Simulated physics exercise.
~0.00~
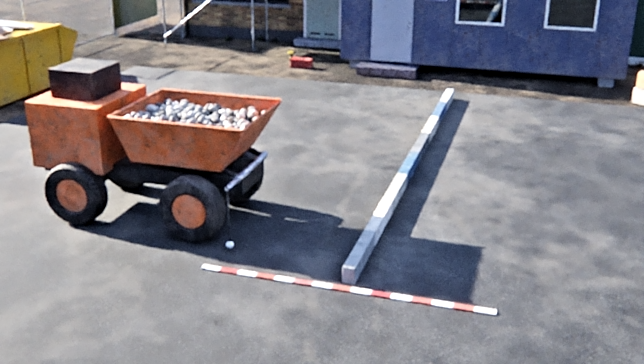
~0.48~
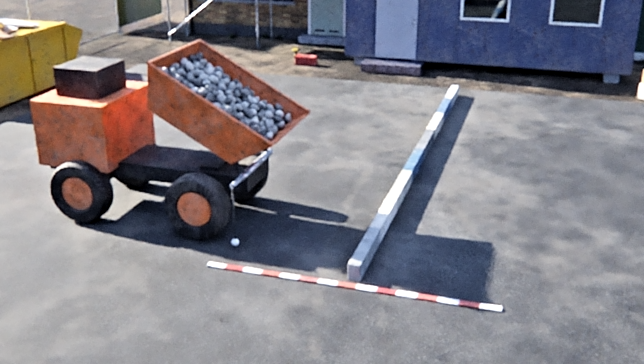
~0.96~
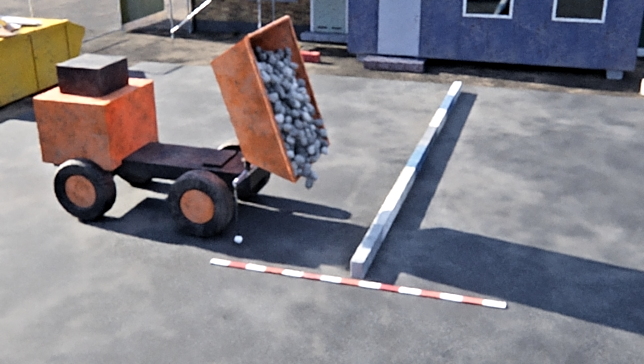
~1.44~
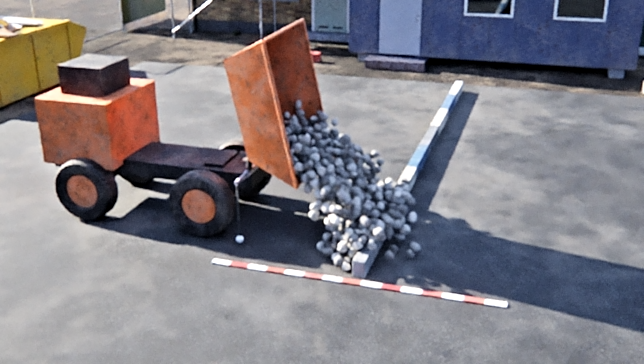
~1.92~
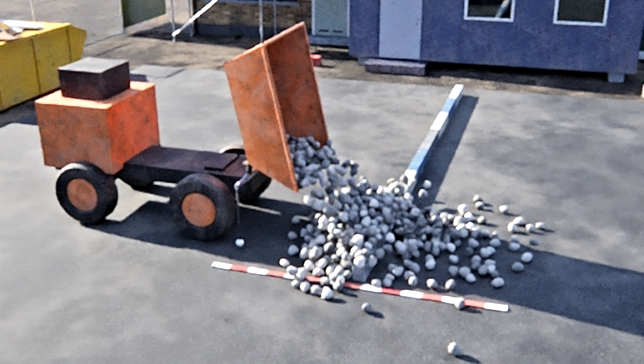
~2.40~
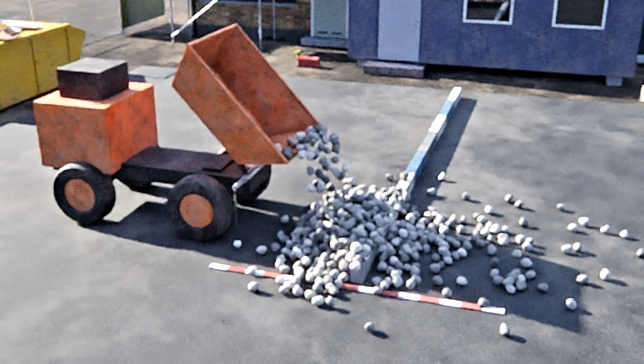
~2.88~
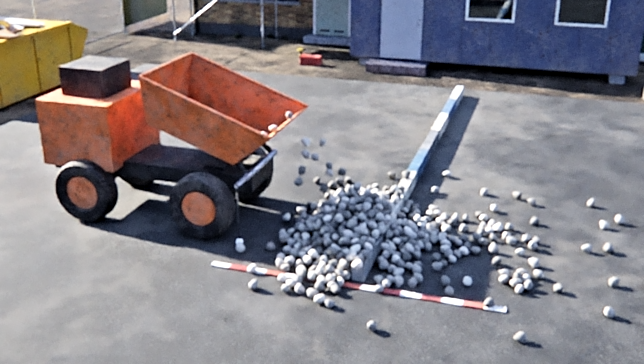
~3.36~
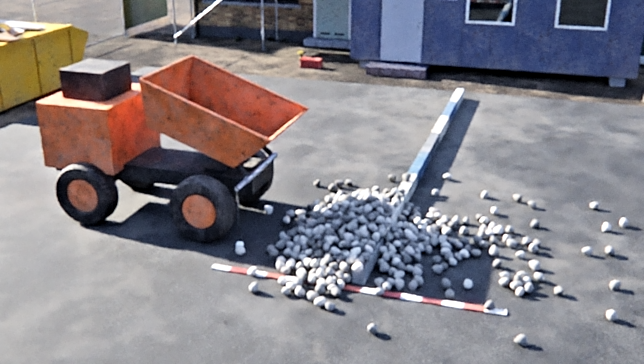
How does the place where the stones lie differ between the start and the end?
At the start the stones sit together in the dumper's orange skip. At the end they lie on the ground further right, heaped against the kerb with some scattered beyond it.
On a building site, an orange dumper tips grey stones over a kerb and lowers its skip.
